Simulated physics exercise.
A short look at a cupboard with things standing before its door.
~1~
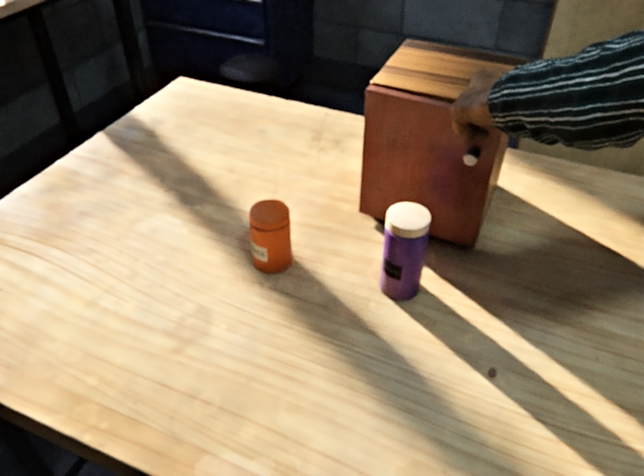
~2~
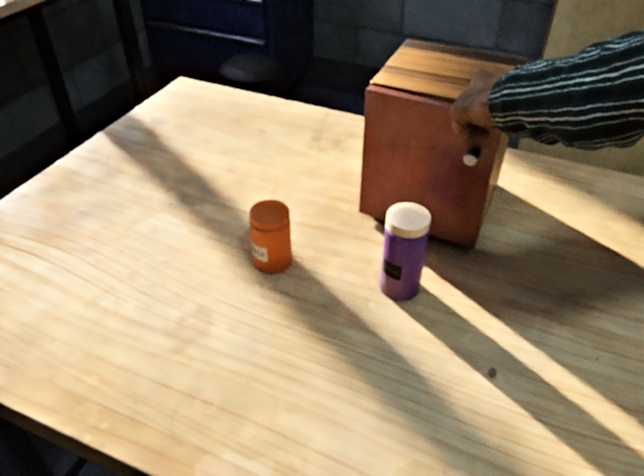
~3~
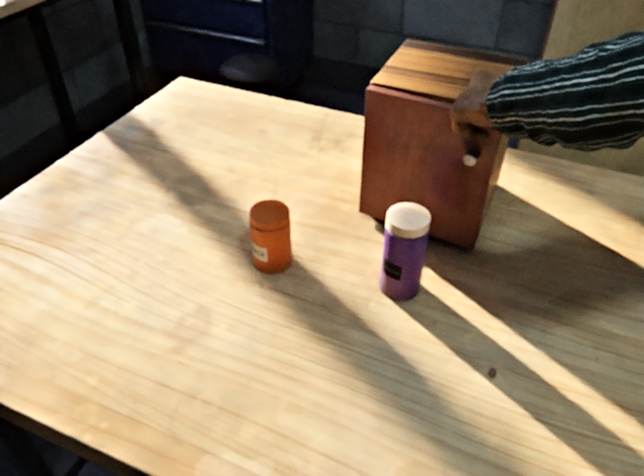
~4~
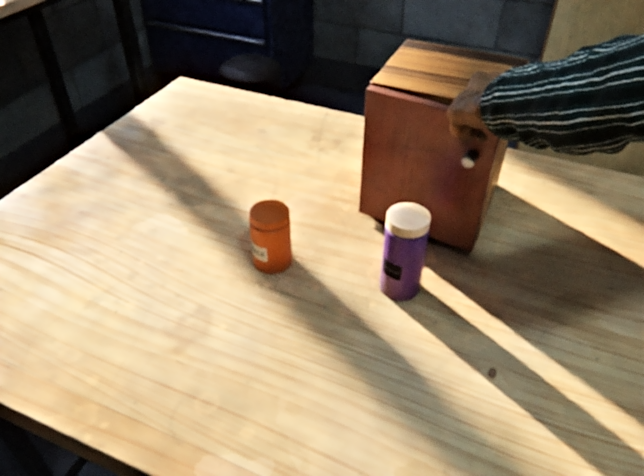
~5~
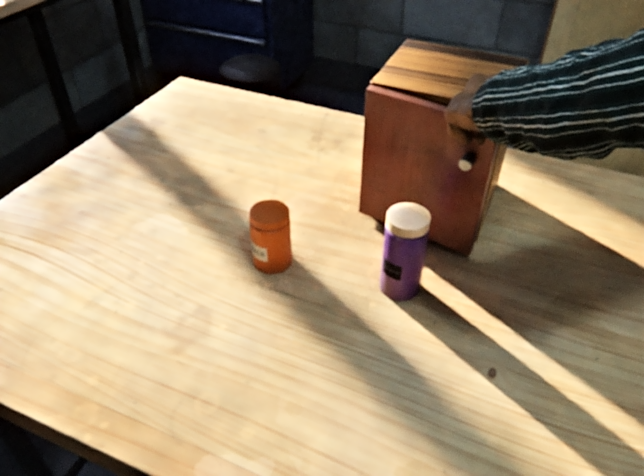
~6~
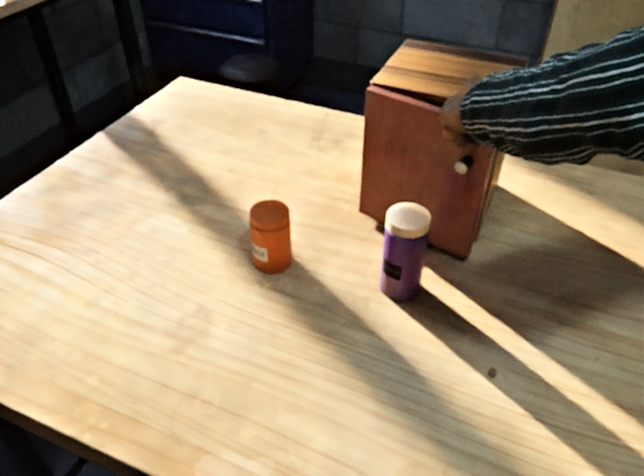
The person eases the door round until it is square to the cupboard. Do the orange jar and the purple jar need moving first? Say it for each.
As it turns out, the orange jar stays untouched and the purple jar gets shoved.
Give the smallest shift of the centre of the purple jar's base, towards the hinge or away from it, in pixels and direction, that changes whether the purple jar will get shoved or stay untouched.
Roughly 28 pixels down.
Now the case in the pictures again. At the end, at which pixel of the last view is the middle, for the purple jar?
Its middle is close to (289, 256).
Then, 1.38 s later than the last frame, door 58° open; orange jar at rest near (271, 237); purple jar shifted about its own width near (362, 262).
When it is over, the orange jar remains where it is, near (271, 237); the purple jar is pushed along, near (289, 256).
